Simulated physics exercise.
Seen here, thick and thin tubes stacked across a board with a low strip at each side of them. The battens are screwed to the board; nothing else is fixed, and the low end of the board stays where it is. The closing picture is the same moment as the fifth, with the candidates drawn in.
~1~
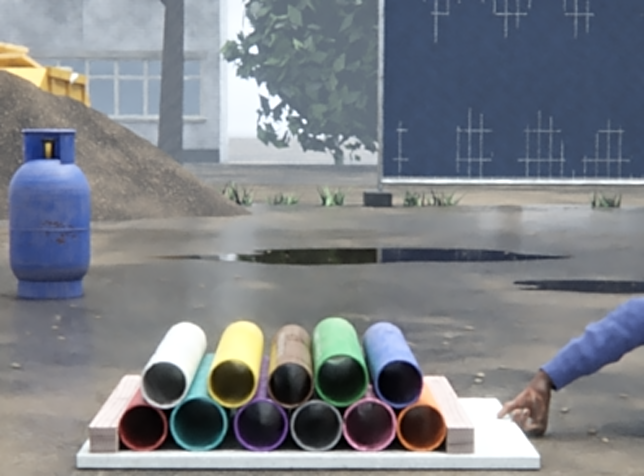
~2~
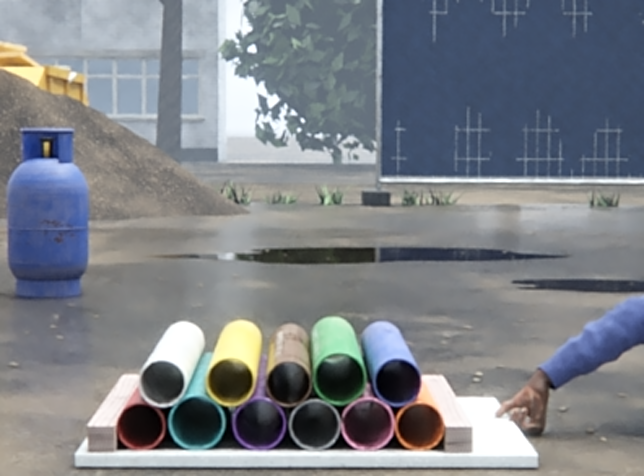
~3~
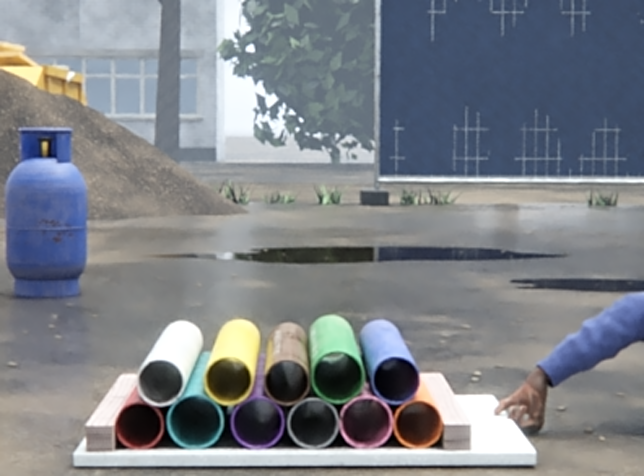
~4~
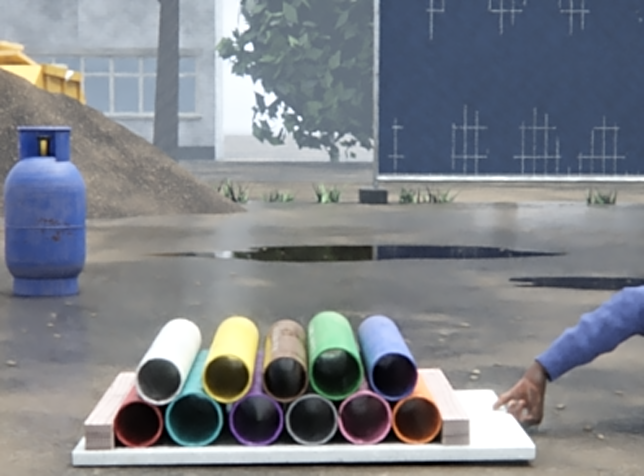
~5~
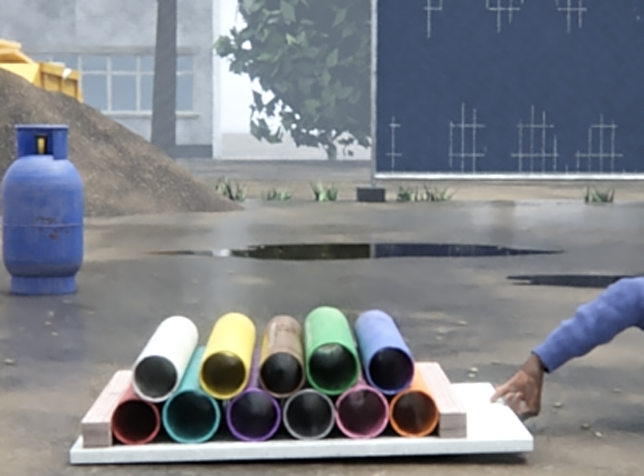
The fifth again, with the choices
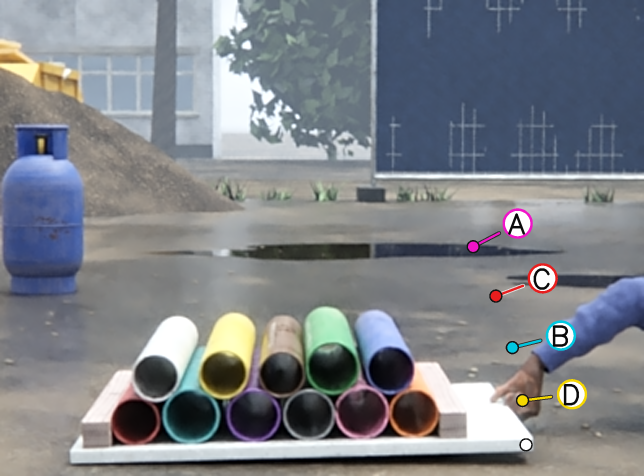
A hand in a blue sleeve rests at the right end of a pale board on wet, puddled ground, seen from the front in a fixed-looking view. Six tubes, red to orange, lie between low strips beneath white, yellow, brown, green and blue ones, with a blue gas cylinder, gravel mound and dark panel behind. The hand raises the board's right end very slightly, the stacked tubes keeping their arrangement, while the whole view drifts slightly left.
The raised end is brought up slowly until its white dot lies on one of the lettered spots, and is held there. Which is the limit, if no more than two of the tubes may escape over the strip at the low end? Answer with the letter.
At most to A.
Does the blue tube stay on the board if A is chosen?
The blue tube: Yes.
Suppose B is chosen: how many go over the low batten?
It comes to none.
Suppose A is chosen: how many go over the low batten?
With A, one.
On the marked copy, A at (473, 247); B at (513, 348); C at (496, 296); D at (522, 401); the white dot at (526, 445).
With A. Early on, board at 16°.
Further on, board at 28°.
At the end, board at 28°, one over the low batten (white).
As for the rest, B none over the low batten; C none over the low batten; D none over the low batten.
